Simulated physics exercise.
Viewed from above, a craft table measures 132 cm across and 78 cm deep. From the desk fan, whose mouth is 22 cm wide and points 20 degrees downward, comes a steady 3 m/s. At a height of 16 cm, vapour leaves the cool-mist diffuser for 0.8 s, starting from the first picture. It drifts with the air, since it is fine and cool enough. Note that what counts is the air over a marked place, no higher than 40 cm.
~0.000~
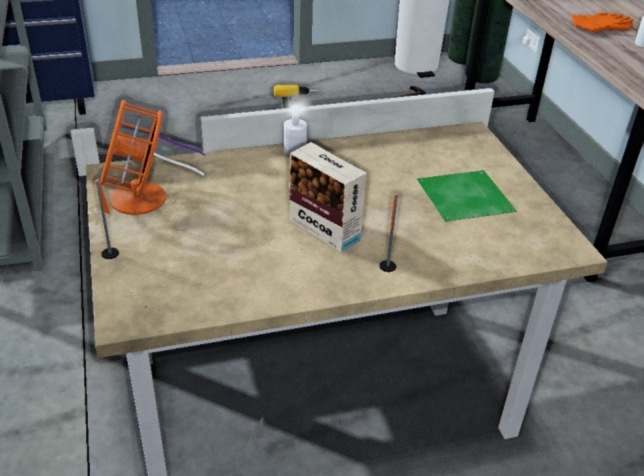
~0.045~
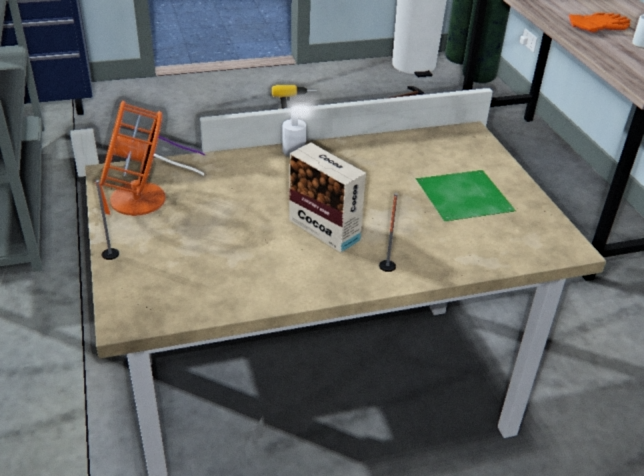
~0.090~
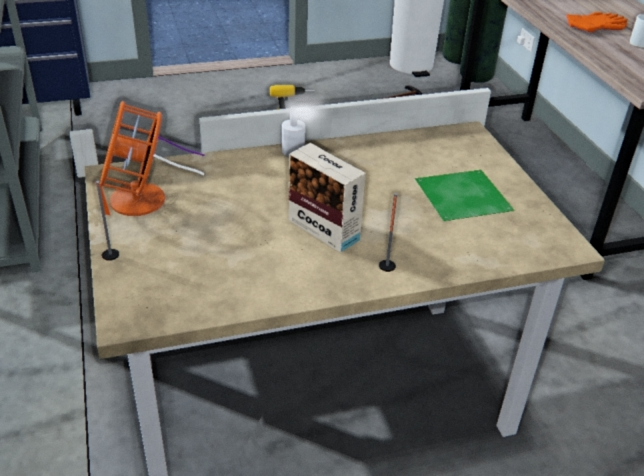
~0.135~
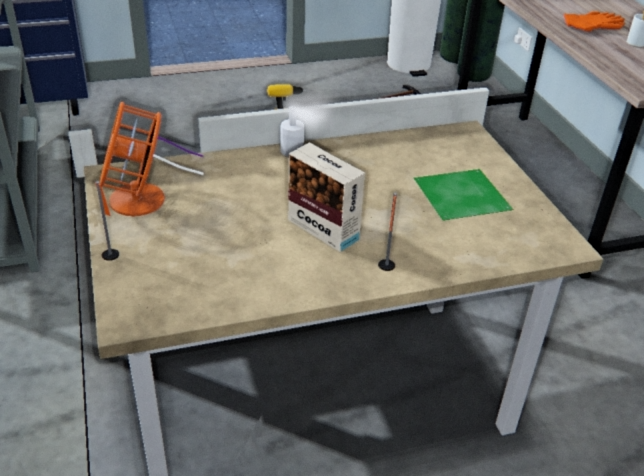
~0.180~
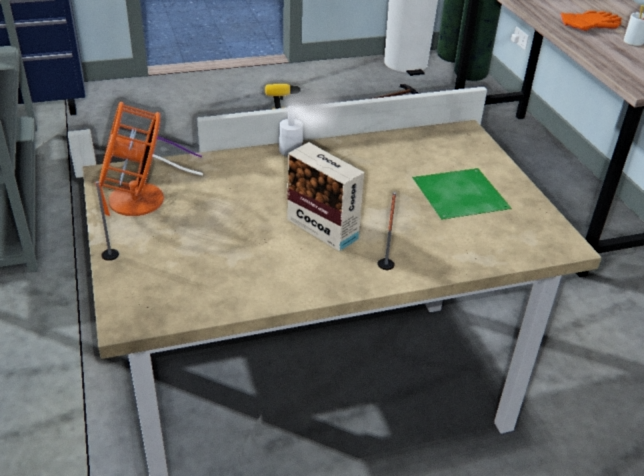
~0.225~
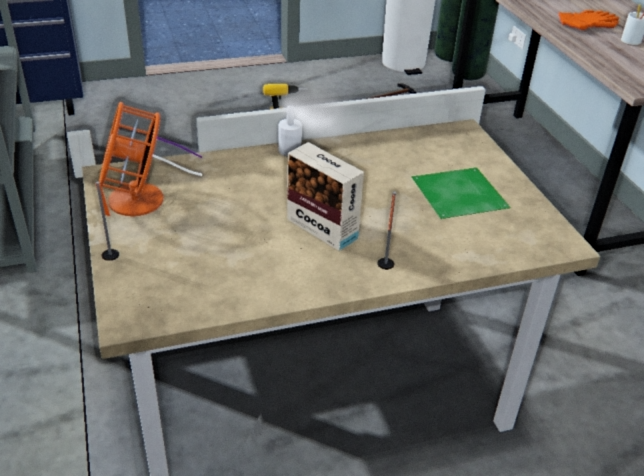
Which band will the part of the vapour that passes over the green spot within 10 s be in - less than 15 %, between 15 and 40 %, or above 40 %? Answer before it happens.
It will be not even 15 %.
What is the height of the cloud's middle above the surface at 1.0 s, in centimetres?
Middle height: Approx. 12 cm.
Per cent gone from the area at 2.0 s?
My guess is close to 90 %.
By 1.0 s, 2 % has passed over the green spot; 15 % has left the area, and the middle of the rest is near (420, 108).
By 2.0 s, 4 % has passed over the green spot; 92 % has left the area.
By 4.0 s, 4 % has passed over the green spot; 100 % has left the area.
By 10.0 s, 4 % has passed over the green spot; 100 % has left the area.
